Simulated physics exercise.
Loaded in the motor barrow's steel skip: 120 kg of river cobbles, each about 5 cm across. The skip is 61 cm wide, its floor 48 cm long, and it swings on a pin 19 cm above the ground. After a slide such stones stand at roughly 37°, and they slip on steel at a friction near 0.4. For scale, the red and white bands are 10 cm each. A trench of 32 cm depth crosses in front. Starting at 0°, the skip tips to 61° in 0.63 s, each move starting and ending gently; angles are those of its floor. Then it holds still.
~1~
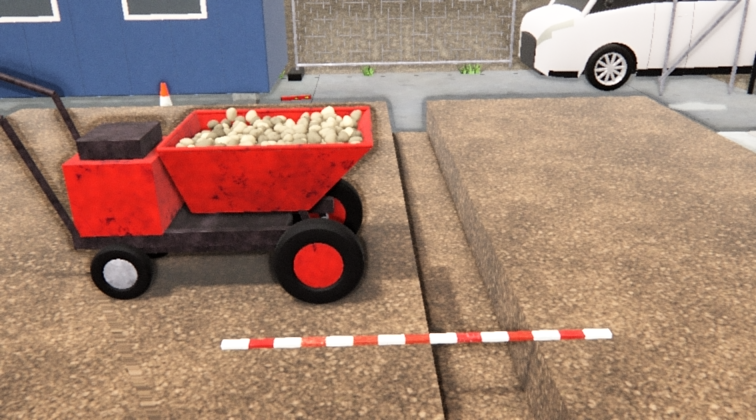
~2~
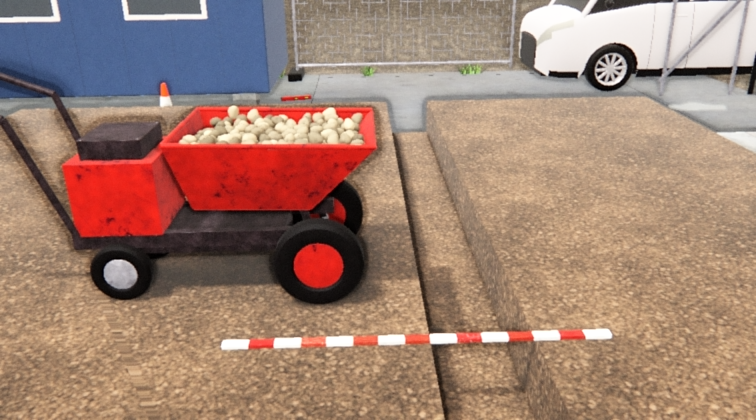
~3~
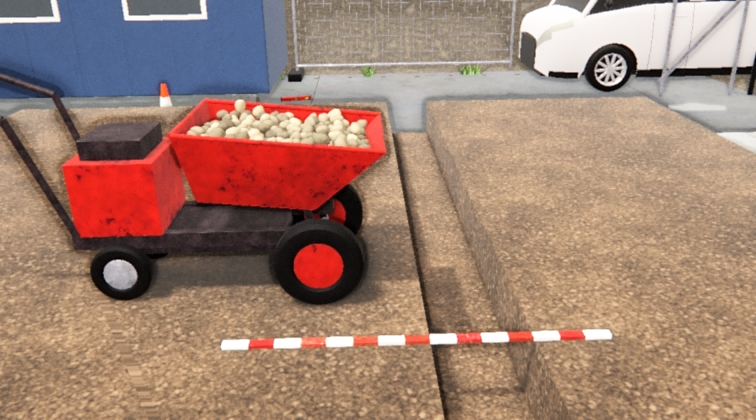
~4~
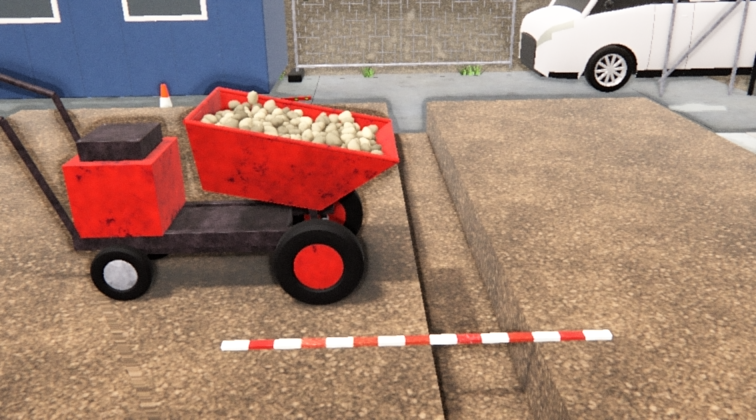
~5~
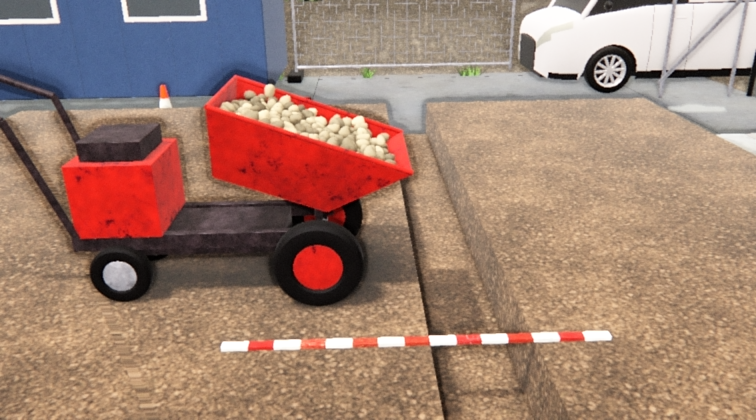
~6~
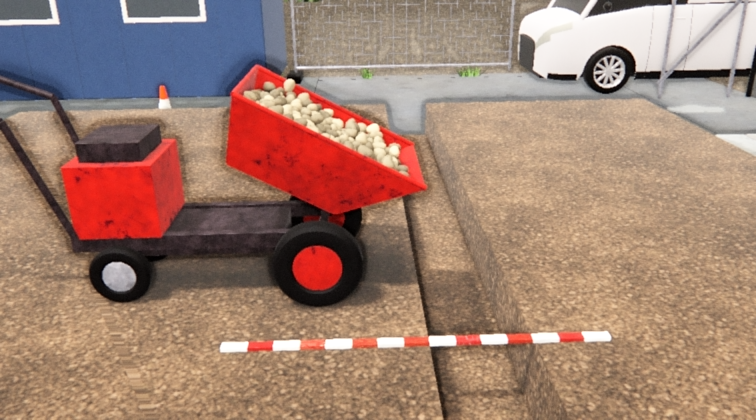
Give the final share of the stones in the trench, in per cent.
Some 72 per cent of it.
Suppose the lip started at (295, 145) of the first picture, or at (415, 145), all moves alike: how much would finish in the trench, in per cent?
About 85 and 40 per cent.
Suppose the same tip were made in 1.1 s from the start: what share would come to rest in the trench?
Then about 85 per cent.
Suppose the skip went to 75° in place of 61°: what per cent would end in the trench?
In that case some 75 per cent.
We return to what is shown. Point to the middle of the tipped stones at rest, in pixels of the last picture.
Around (483, 310).
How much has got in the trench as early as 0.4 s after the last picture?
About 15 per cent by then.
Then, 0.2 s after the last picture the floor is at 51°, 100 % in the skip; the foremost stones are at (435, 206).
Then, 0.4 s after the last picture the floor is at 61°, 83 % in the skip, 17 % in the trench; the foremost stones are at (508, 269).
Then, 0.8 s after the last picture the floor is at 61°, 37 % in the skip, 36 % in the trench, 28 % past the trench; the foremost stones are at (645, 285).
Then, 2.7 s after the last picture the floor is at 61°, 0 % in the skip, 72 % in the trench, 28 % past the trench; the foremost stones are past the picture's edge.
